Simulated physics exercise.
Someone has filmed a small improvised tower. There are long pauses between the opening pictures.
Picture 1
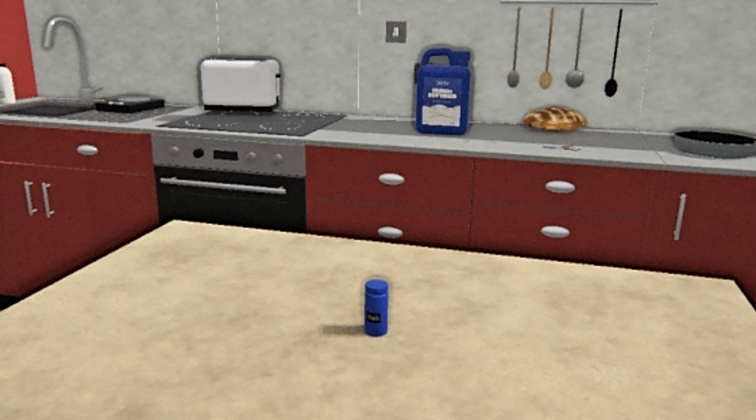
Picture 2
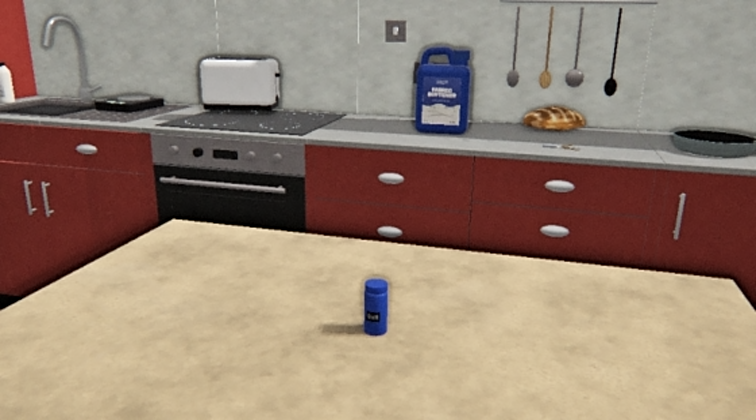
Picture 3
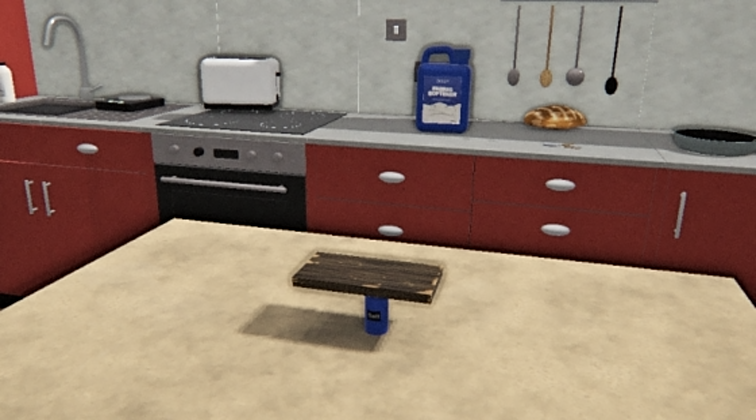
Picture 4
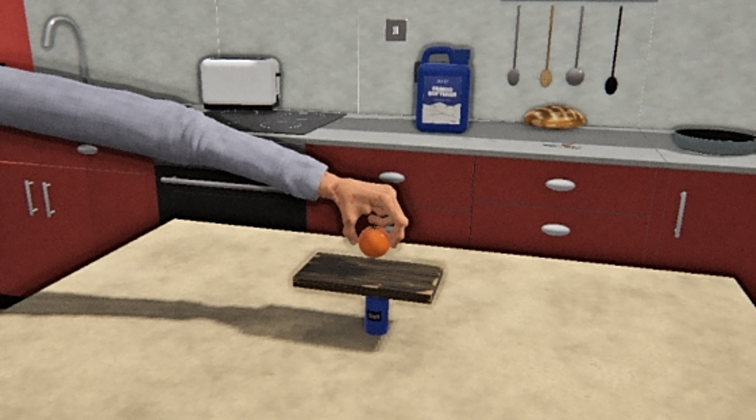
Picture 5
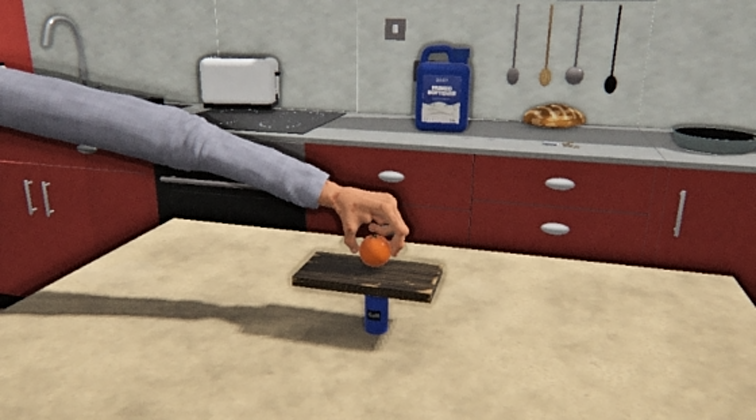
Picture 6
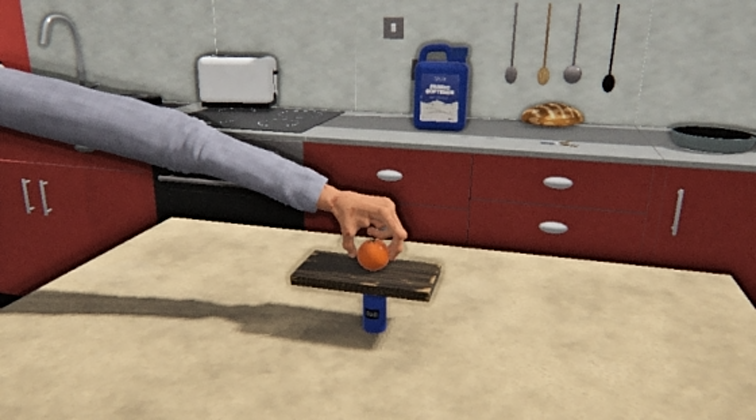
Dark board appearing on top of a small blue container, then a hand lowering an orange tomato onto it and keeping hold.
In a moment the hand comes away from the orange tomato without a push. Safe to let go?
As it turns out, it stays up.
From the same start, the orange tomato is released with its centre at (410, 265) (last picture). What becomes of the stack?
Then it keeps its balance.
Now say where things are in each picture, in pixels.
In the first frame, the last thing is not in view yet.
In the second frame, the last thing is not in view yet.
In the third frame, the last thing is not in view yet; black board (370, 276).
The fourth frame shows still above its spot; orange tomato (374, 242); black board (370, 276).
The fifth frame shows still above its spot; orange tomato (375, 251); black board (369, 275).
The sixth frame shows set down, still held; orange tomato (373, 255); black board (368, 274).
Then, 0.20 s after the last picture, nothing has stirred.
Then, 0.30 s after the last picture, orange tomato resting near (373, 255).
At rest, all 3 in place. Seen from the same camera at the end, orange tomato near (373, 255). The stack keeps its balance.
